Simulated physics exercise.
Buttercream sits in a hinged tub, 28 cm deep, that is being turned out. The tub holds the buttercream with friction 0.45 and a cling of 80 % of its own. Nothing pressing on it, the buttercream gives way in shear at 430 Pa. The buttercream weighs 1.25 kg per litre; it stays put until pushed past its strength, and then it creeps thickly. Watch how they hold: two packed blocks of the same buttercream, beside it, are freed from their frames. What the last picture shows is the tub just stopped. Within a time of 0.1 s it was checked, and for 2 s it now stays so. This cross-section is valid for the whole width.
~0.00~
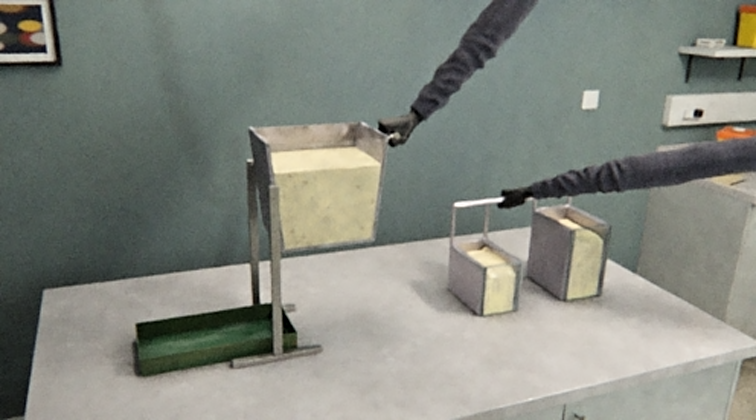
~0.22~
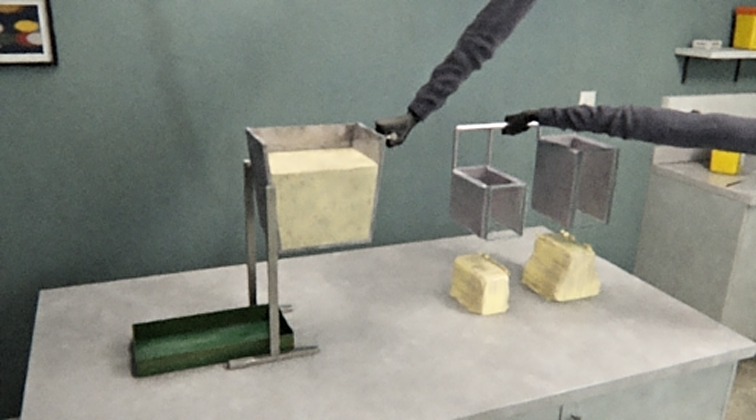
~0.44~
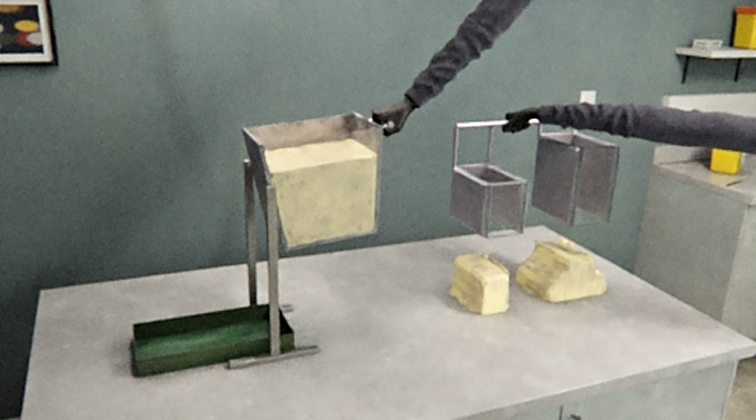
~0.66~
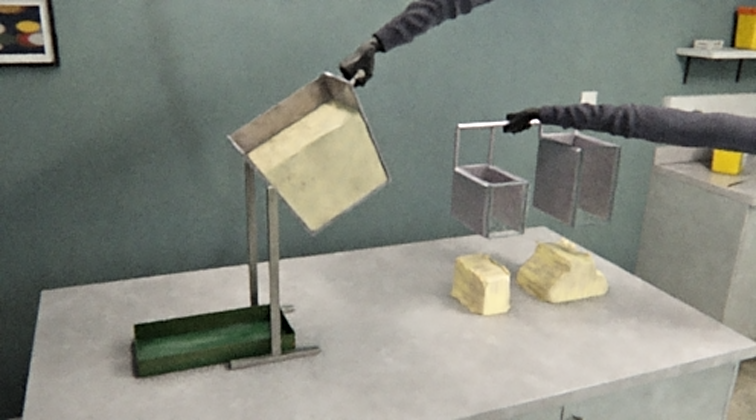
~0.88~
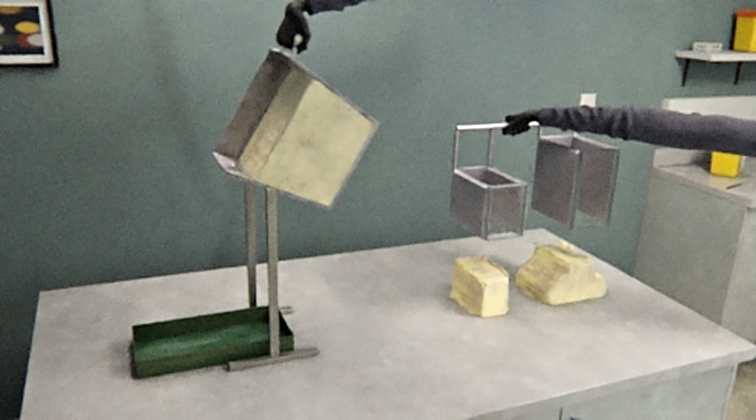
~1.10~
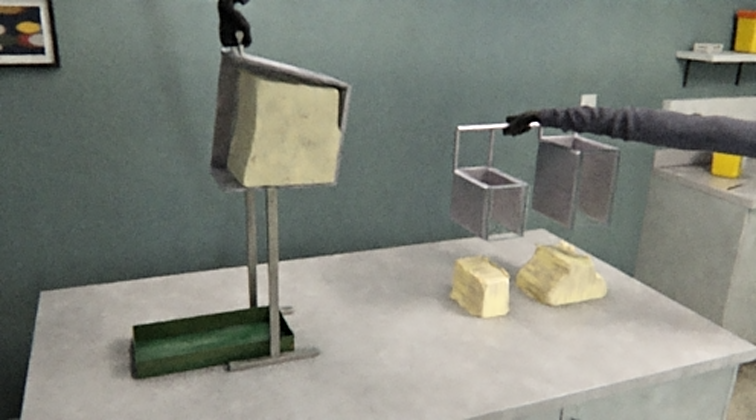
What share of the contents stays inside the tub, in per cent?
About 55 per cent.
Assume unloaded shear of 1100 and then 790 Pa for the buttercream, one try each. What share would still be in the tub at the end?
It'd be some 100 percent the first time and some 100 percent the second.
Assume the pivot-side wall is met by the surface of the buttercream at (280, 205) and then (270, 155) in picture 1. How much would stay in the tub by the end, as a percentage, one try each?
First try around 95 %, second try around 45 %.
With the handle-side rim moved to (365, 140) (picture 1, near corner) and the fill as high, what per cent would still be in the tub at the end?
The tub would end up holding some 85 % of it.
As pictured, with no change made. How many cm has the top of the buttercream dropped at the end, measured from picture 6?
Roughly 13 cm.
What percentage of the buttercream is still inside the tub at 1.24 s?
Near 95 %.
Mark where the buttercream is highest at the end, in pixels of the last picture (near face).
Looking at the last picture, I'd put it at about (316, 135).
After 1.24 s, the tub is at 82 degrees and holds 95 %.
After 1.41 s, the tub is at 82 degrees and holds 70 %.
After 1.58 s, the tub is at 82 degrees and holds 58 %.
After 1.75 s, the tub is at 82 degrees and holds 55 %.
After 3.10 s, at the end, the tub is at 82 degrees and holds 55 %.
